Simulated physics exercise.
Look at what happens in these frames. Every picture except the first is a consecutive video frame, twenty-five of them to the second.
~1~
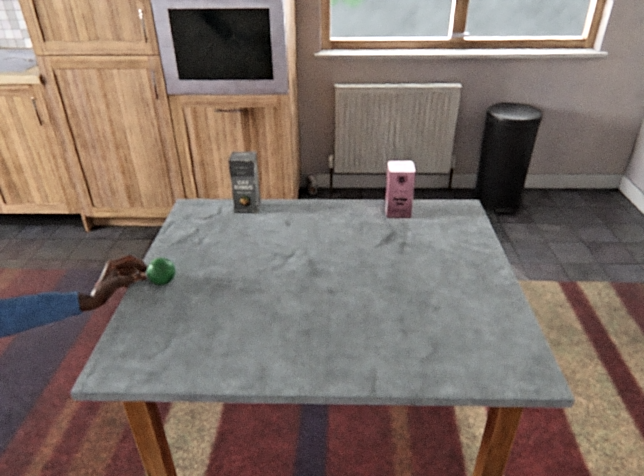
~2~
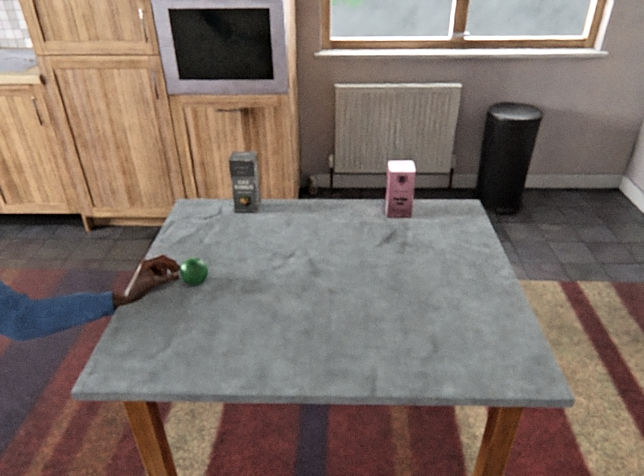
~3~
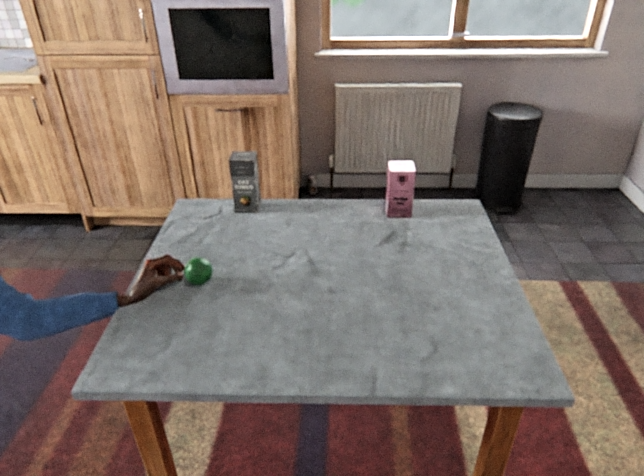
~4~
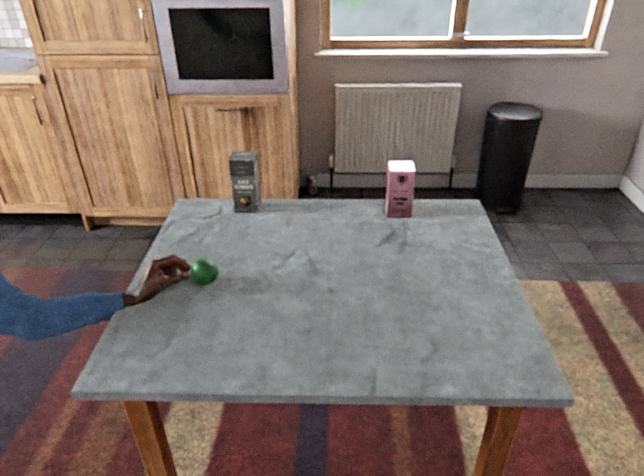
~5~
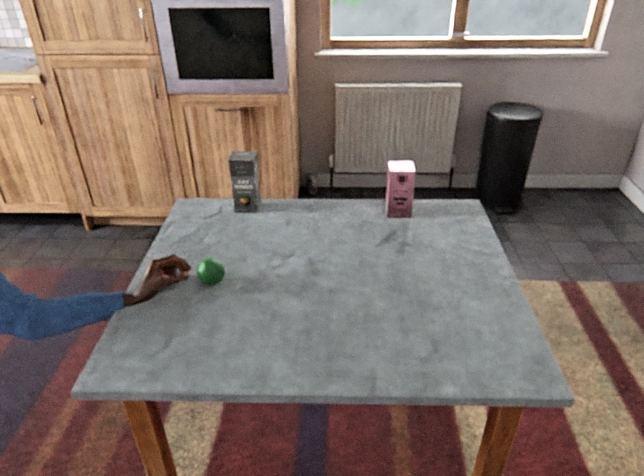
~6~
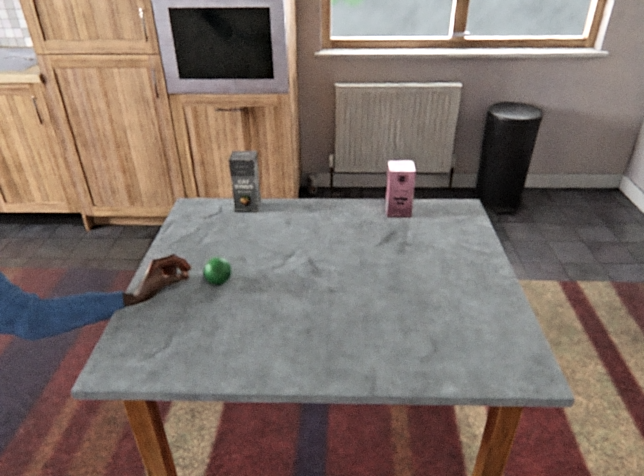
At first, a hand reaches in from the left and holds a small green ball at the left side of a grey table, with two cartons near the back edge. The hand moves the ball a short way right, then lets go and stays still while the ball rolls slightly farther right.
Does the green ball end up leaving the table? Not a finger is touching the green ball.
No, the table keeps hold of it.
Then, 0.10 s later than the last frame, green ball moved about its own width near (233, 271).
Then, 0.30 s later than the last frame, green ball moved well along near (256, 271).
Then, 0.60 s later than the last frame, green ball moved well along near (279, 271).
When it is over, moved from the start, green ball. End places, in pixels of the last picture, green ball near (284, 271).
